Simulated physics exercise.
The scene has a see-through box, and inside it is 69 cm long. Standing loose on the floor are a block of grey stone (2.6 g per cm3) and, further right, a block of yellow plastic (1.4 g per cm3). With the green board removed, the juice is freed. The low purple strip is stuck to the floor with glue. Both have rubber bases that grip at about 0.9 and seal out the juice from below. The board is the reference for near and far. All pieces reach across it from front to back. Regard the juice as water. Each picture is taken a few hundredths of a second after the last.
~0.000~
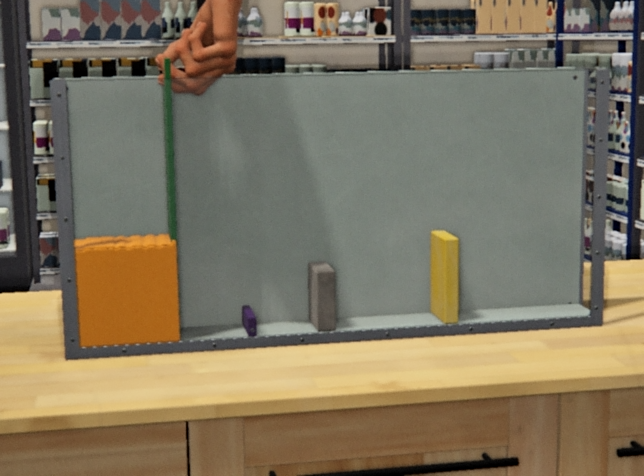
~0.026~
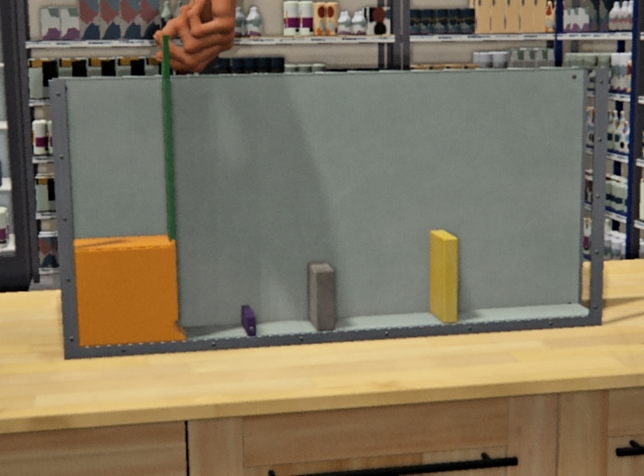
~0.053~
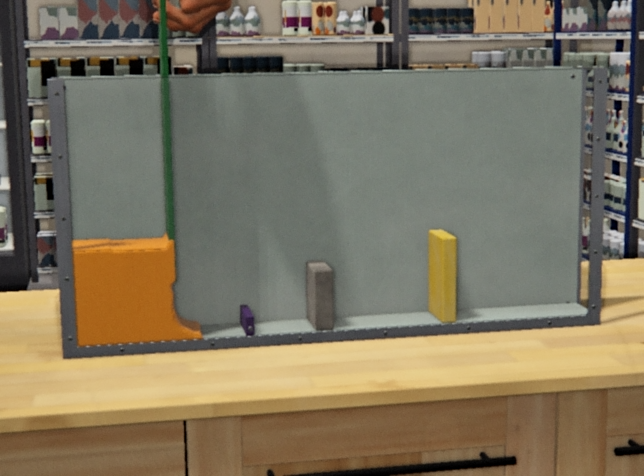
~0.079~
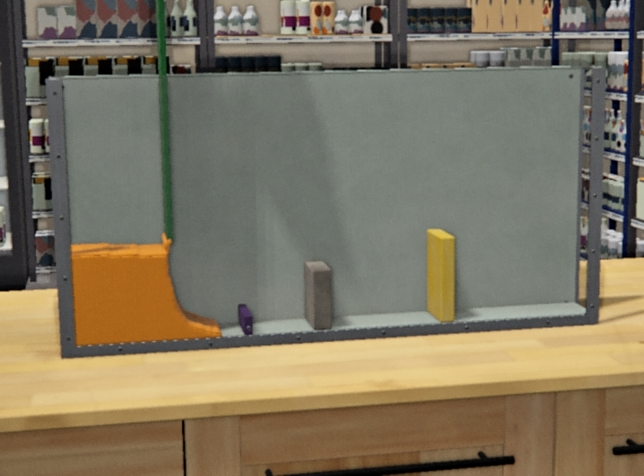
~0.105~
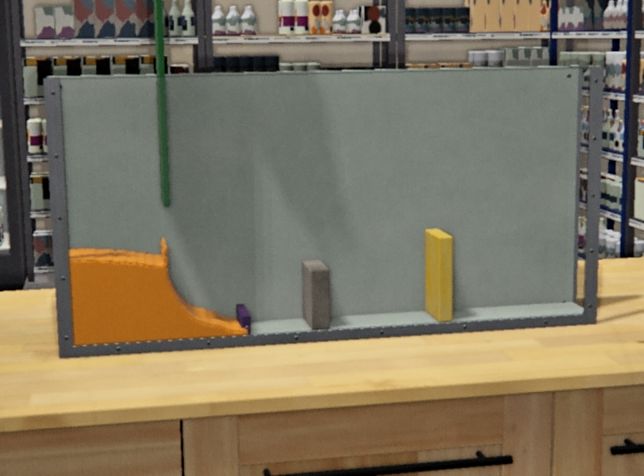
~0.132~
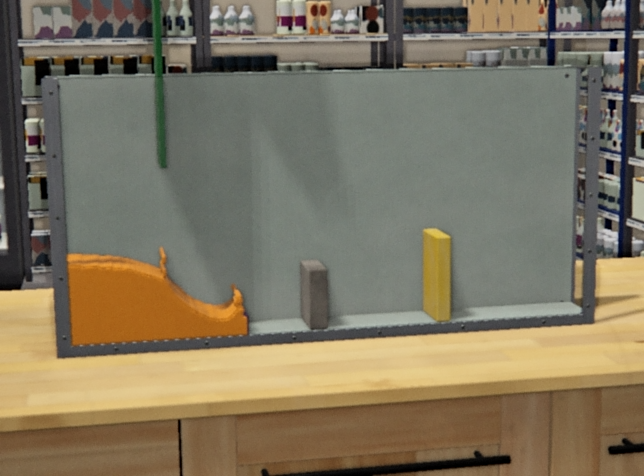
At first, a hand grips a green board that holds orange juice at the left end of a see-through box, with small purple, grey and yellow blocks standing to the right. The hand lifts the board, and the juice slumps and spreads rightward along the floor, then rears up at the purple block.
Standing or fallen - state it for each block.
In the end pretty sure the near block pitches over; pretty sure the far block pitches over.
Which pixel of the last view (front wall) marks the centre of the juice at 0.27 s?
Near (184, 308).
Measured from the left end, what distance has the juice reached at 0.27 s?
It has got out to near 34 cm from the left end.
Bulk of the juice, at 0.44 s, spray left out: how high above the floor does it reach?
Roughly 7.5 cm up.
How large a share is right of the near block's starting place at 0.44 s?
Estimate: Close to 12 per cent.
After 0.27 s the front has run 35 cm from the left wall, the near block is upright and the far block is upright.
After 0.44 s the near block leans 29° and the far block is upright.
After 0.71 s the near block lies flat and the far block leans 75°.
In the end the near block lies flat and the far block lies flat; 13 per cent of the juice is past where the far block first stood.
